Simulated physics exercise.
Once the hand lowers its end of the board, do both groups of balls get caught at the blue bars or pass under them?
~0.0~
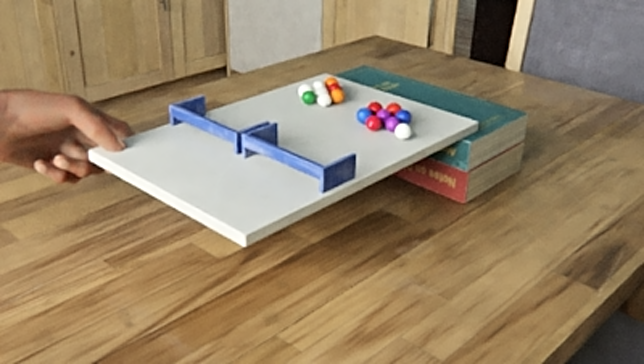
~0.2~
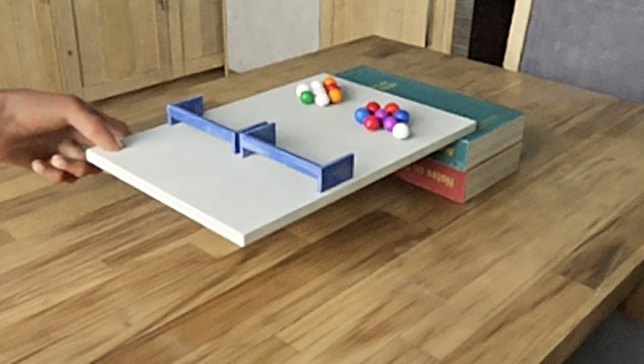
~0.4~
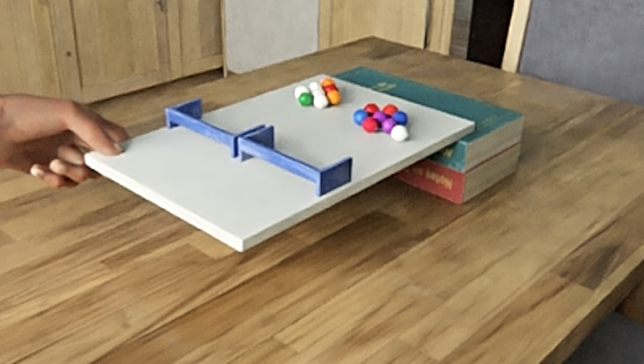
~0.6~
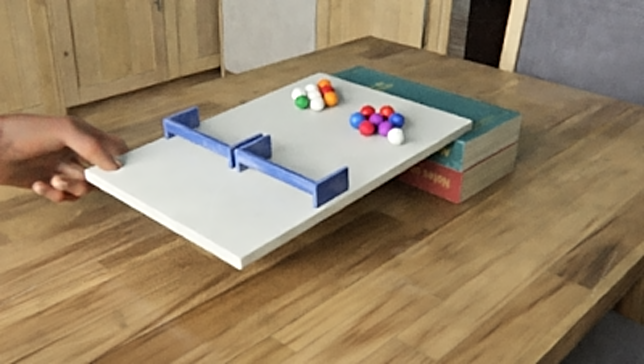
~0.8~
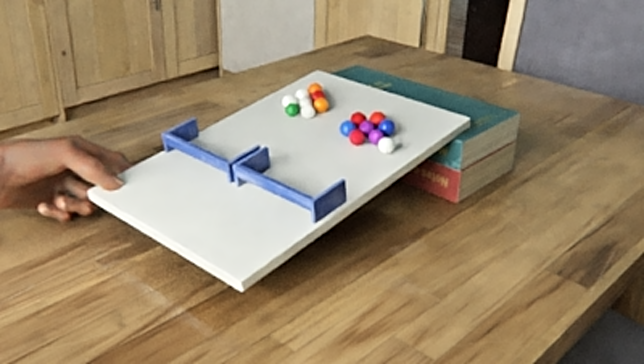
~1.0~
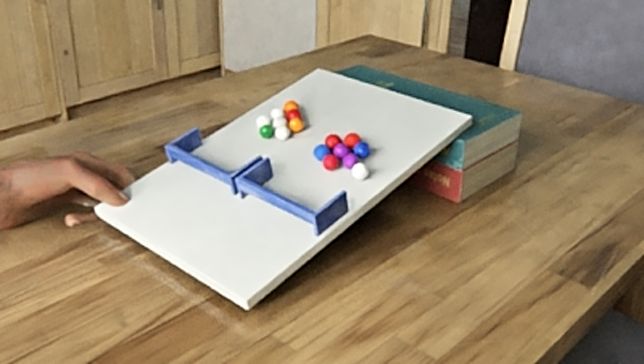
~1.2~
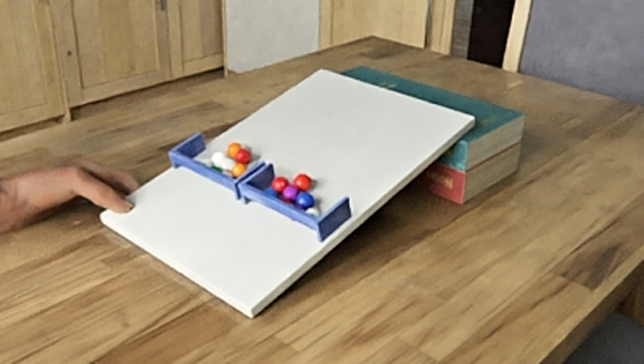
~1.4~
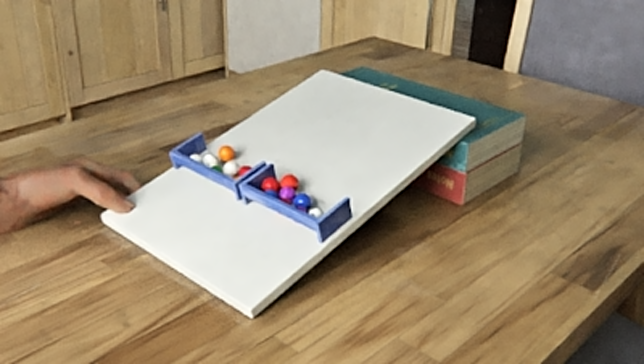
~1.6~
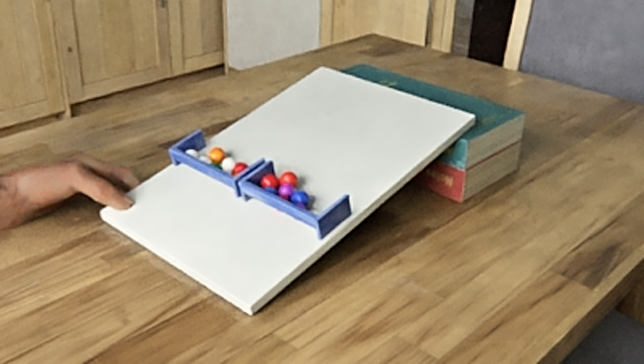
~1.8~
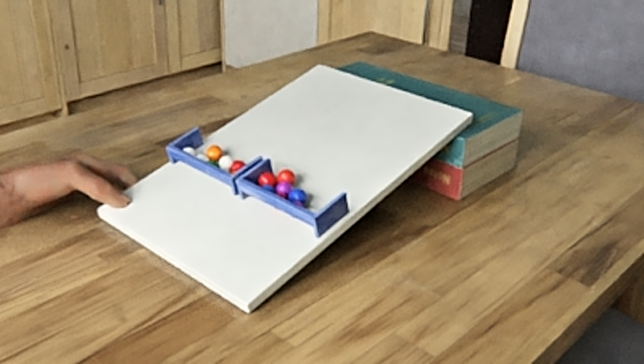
Both groups of balls get caught at the blue bars. They roll down the sloping board and stay gathered there.
